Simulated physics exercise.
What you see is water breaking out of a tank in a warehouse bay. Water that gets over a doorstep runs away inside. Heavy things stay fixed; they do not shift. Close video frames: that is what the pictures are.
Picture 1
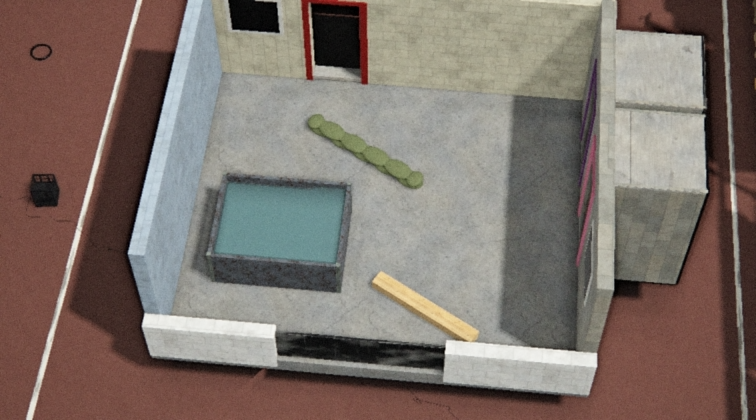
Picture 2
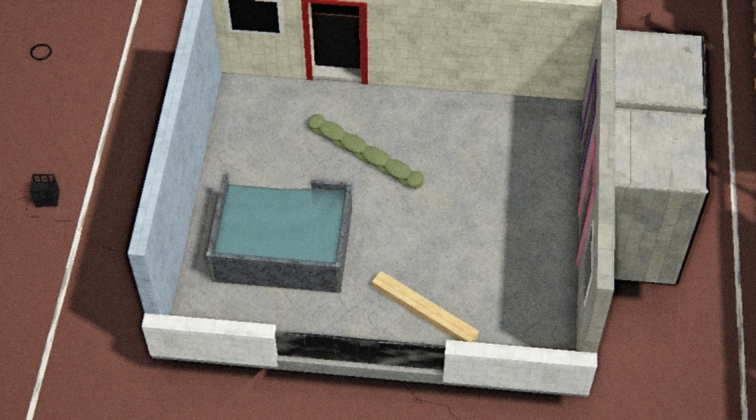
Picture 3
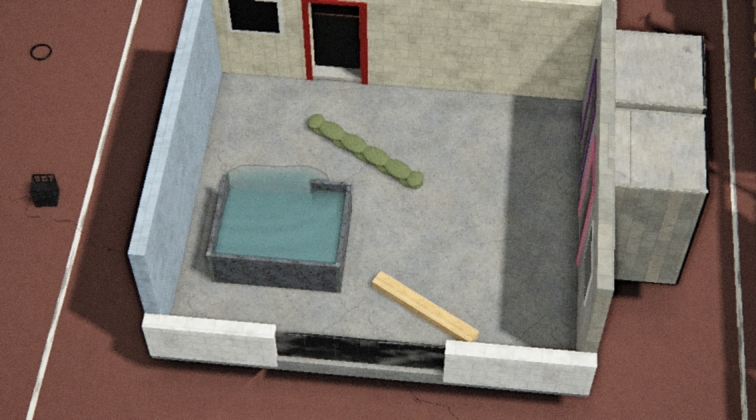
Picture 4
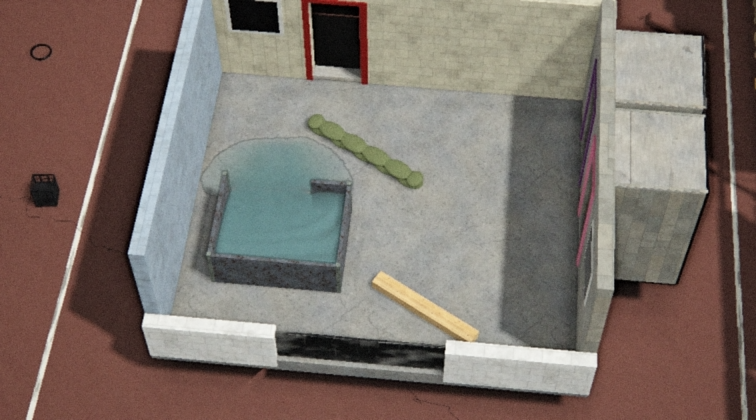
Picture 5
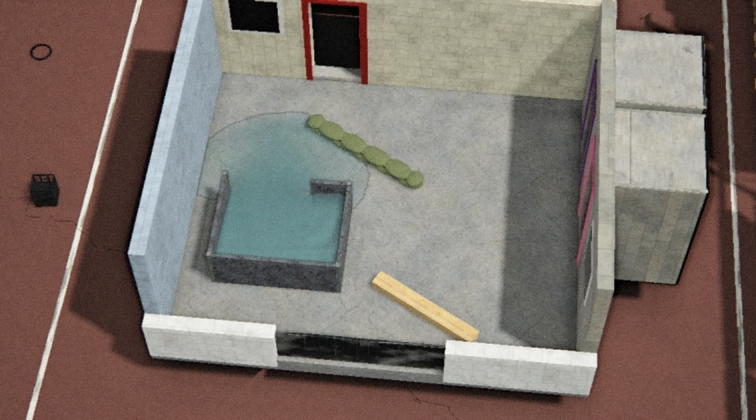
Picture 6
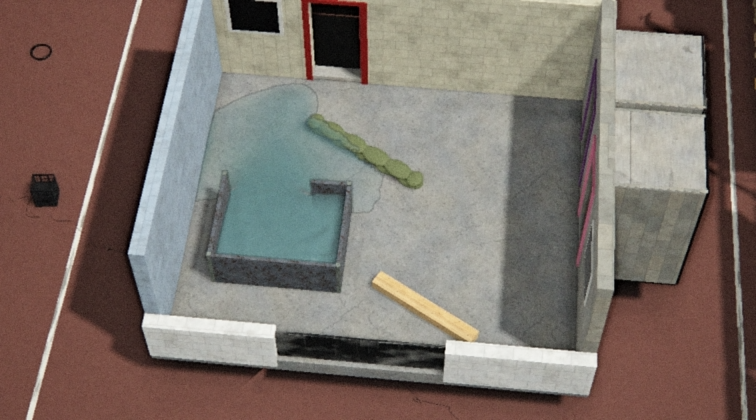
We see an open tank of blue-green water inside a walled bay with a green sandbag-like row and a wooden beam. A gap opens on the tank's far side, and water pours out, spreading across the floor past the green row's near end.
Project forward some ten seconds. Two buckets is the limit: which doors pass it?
The pink door respects the limit; the red door breaks the limit; the purple door breaks the limit.
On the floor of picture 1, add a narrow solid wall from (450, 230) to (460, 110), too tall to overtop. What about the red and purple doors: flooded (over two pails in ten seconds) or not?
Red door: Admits more; purple door: Admits less.
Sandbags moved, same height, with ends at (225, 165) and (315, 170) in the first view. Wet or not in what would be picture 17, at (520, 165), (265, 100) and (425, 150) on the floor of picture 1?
Result - still bare, soaked, soaked.
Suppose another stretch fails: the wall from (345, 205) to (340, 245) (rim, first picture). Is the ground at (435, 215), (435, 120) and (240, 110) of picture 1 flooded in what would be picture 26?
Point one reached; point two not reached; point three not reached.
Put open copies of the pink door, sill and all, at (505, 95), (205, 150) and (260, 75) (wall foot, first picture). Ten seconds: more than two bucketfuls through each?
As listed: Stays under, floods, passes that mark.
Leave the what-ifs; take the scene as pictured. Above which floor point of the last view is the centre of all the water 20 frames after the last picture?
It's close to (308, 160).
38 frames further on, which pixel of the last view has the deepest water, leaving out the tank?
Deepest point: About (167, 337).
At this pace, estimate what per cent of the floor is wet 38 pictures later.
It comes out near 85 percent.
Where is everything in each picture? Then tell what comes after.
In the first picture, still water in the open tank at (280, 221).
In the second picture, the front is at a hidden place, out from the gap on the open tank's far side.
In the third picture, the front is at (321, 176), out from the gap on the open tank's far side.
In the fourth picture, water pours out on the open tank's far side and has run to (309, 142).
In the fifth picture, water pours out on the open tank's far side and has run to (307, 118).
In the sixth picture, the front is at (305, 89), out from the gap on the open tank's far side.
A moment on, water covers 25 % of the floor; the pink door not reached, the red door under two buckets in, the purple door not reached.
Next, water covers 35 % of the floor; the pink door not reached, the red door under two buckets in, the purple door not reached.
Then, water covers 55 % of the floor; the pink door not reached, the red door over two buckets in, the purple door not reached.
Later, water covers 85 % of the floor; the pink door wet at the sill, nothing in, the red door over two buckets in, the purple door over two buckets in.
In the end, water covers 95 % of the floor; the pink door wet at the sill, nothing in, the red door over two buckets in, the purple door over two buckets in.
